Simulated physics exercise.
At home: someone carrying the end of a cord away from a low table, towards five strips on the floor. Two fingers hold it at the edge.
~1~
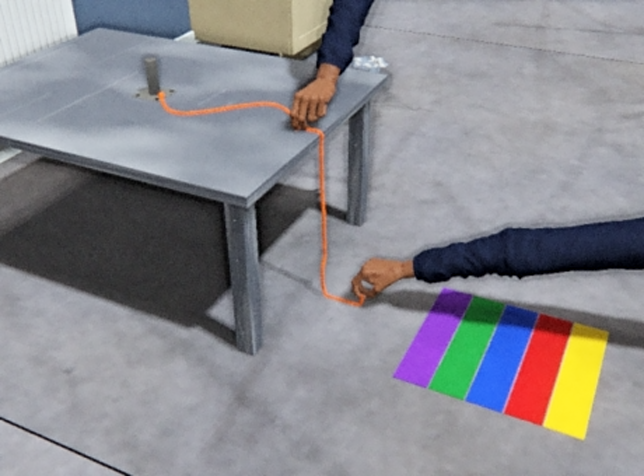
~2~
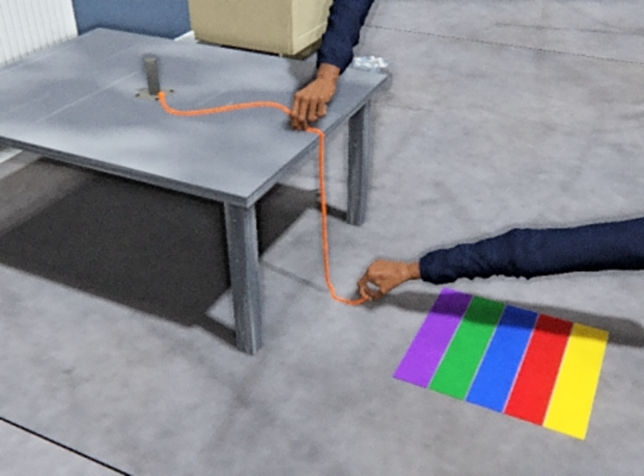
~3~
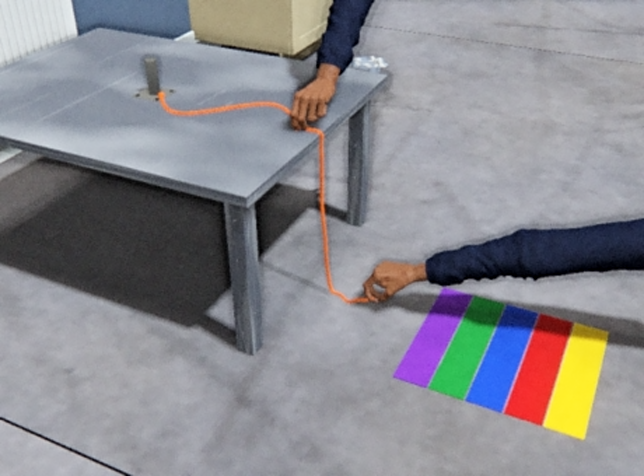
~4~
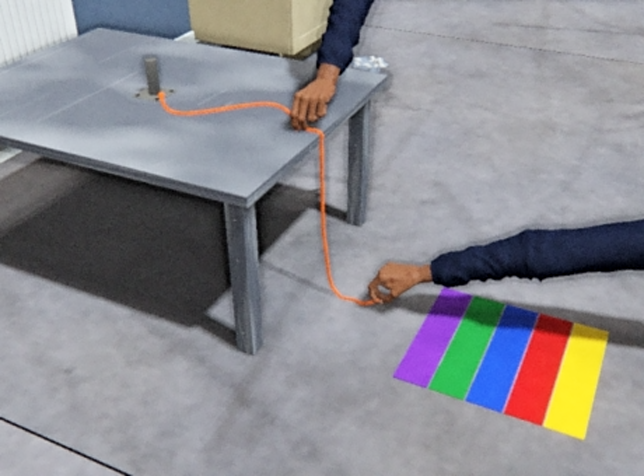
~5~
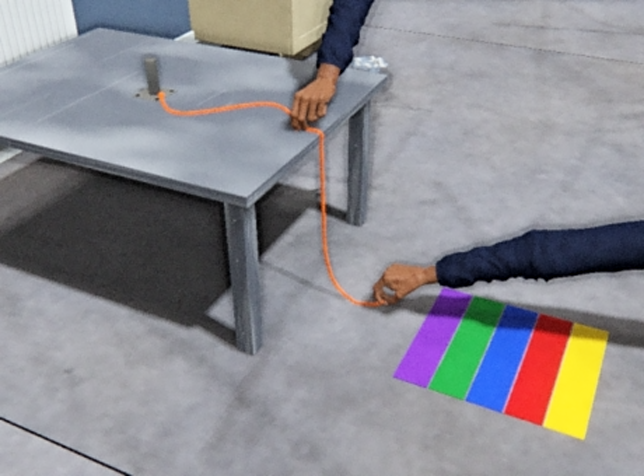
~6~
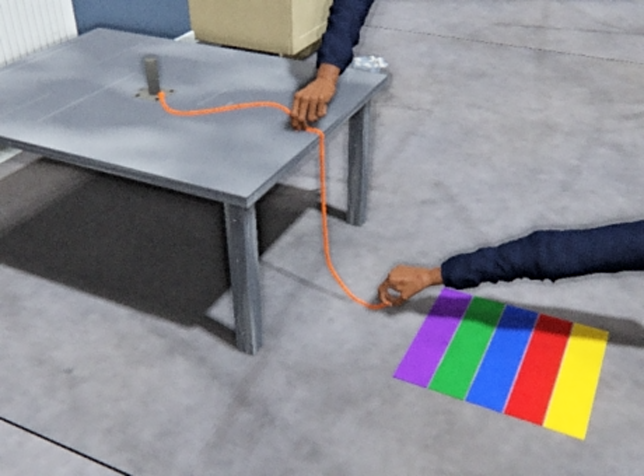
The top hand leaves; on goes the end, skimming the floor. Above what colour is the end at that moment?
Over red.
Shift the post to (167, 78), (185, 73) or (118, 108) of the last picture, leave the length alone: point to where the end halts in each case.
About (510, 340), (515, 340) and (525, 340).
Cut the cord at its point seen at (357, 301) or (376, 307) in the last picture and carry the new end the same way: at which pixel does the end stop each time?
About (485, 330) and (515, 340).
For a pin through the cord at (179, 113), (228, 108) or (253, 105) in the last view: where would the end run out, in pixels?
The places are (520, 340), (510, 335) and (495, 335).
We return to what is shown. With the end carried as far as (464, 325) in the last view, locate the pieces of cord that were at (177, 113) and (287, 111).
They go to (208, 103) and to (310, 125).
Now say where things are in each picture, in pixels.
End (362, 295); purple (419, 364); green (455, 375); blue (491, 387); red (530, 399); yellow (569, 411), in the first frame.
End (367, 297); cord through (166, 108) (229, 108) (290, 114) (321, 154) (324, 218) (327, 279), in the second frame.
End (374, 299), in the third frame.
End (378, 300); cord through (166, 108) (229, 108) (290, 114) (322, 154) (323, 218) (330, 280), in the fourth frame.
End (383, 301), in the fifth frame.
End (388, 303); cord through (166, 108) (229, 108) (290, 114) (322, 154) (324, 218) (339, 281), in the sixth frame.
A little later, end near (464, 325); over green.
Next, end near (512, 339); over blue.
When it is tight, end near (542, 347); over red. The end stops over the red strip.
